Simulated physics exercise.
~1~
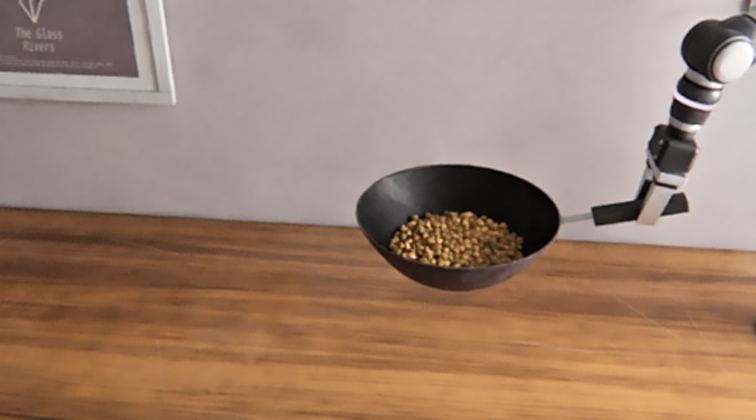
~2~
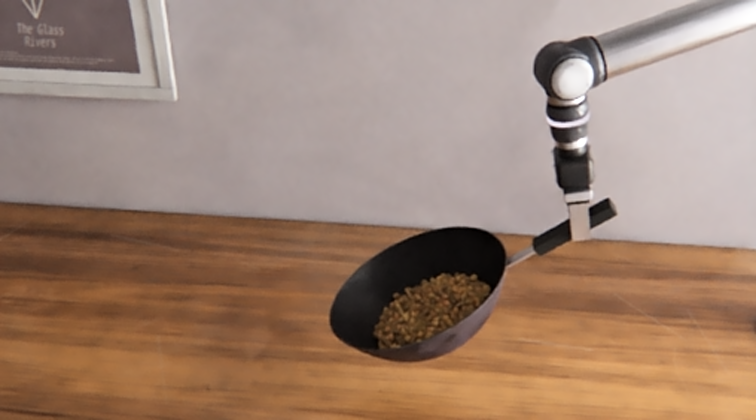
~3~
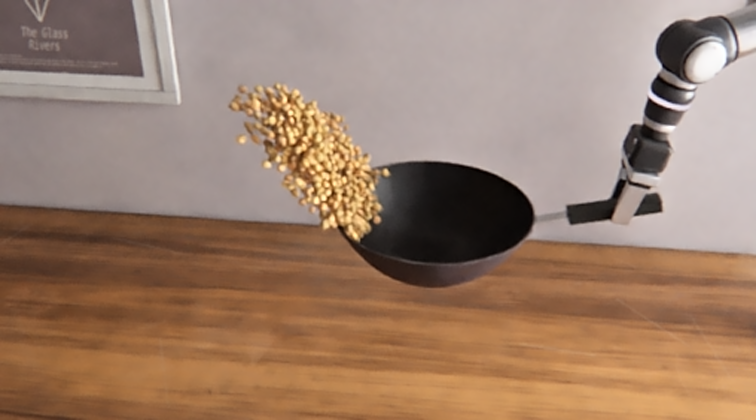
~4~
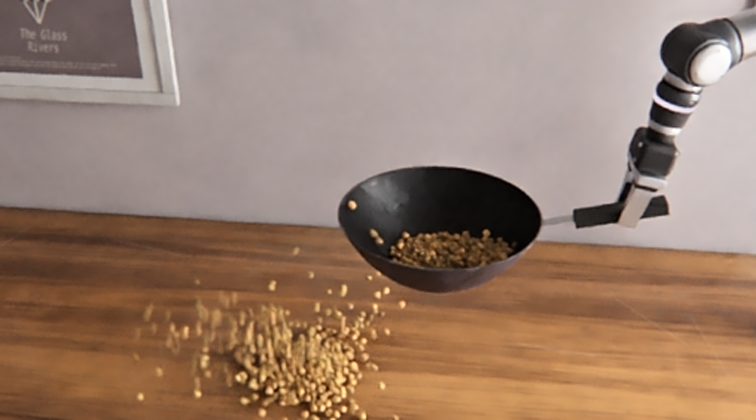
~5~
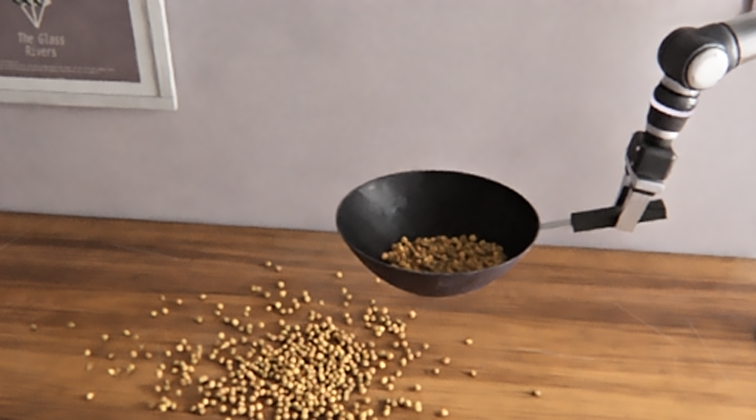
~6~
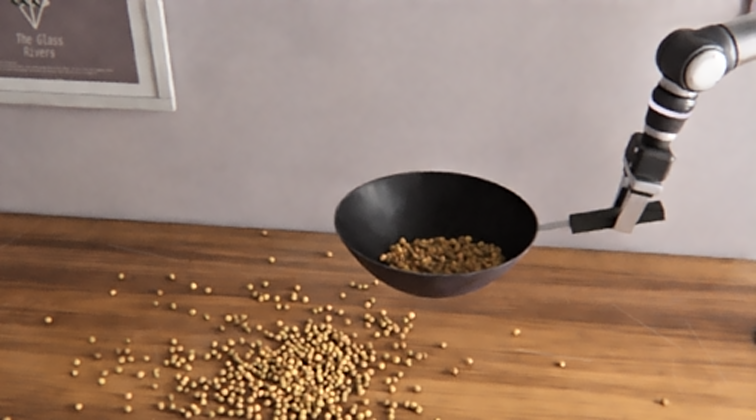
The clip opens with a robot arm holding a black wok of golden-brown dried chickpeas above a wooden table, beside a pale wall with a framed poster at the upper left. The arm lowers the wok and tips it down toward the left, with the load still inside. It then swings the wok back up and level, and the chickpeas fly up over the left rim in a thick clump. Many drop onto the table while a smaller heap lands in the wok. The spilled ones bounce and scatter, and finally most lie spread across the wood as the arm holds the wok steady.
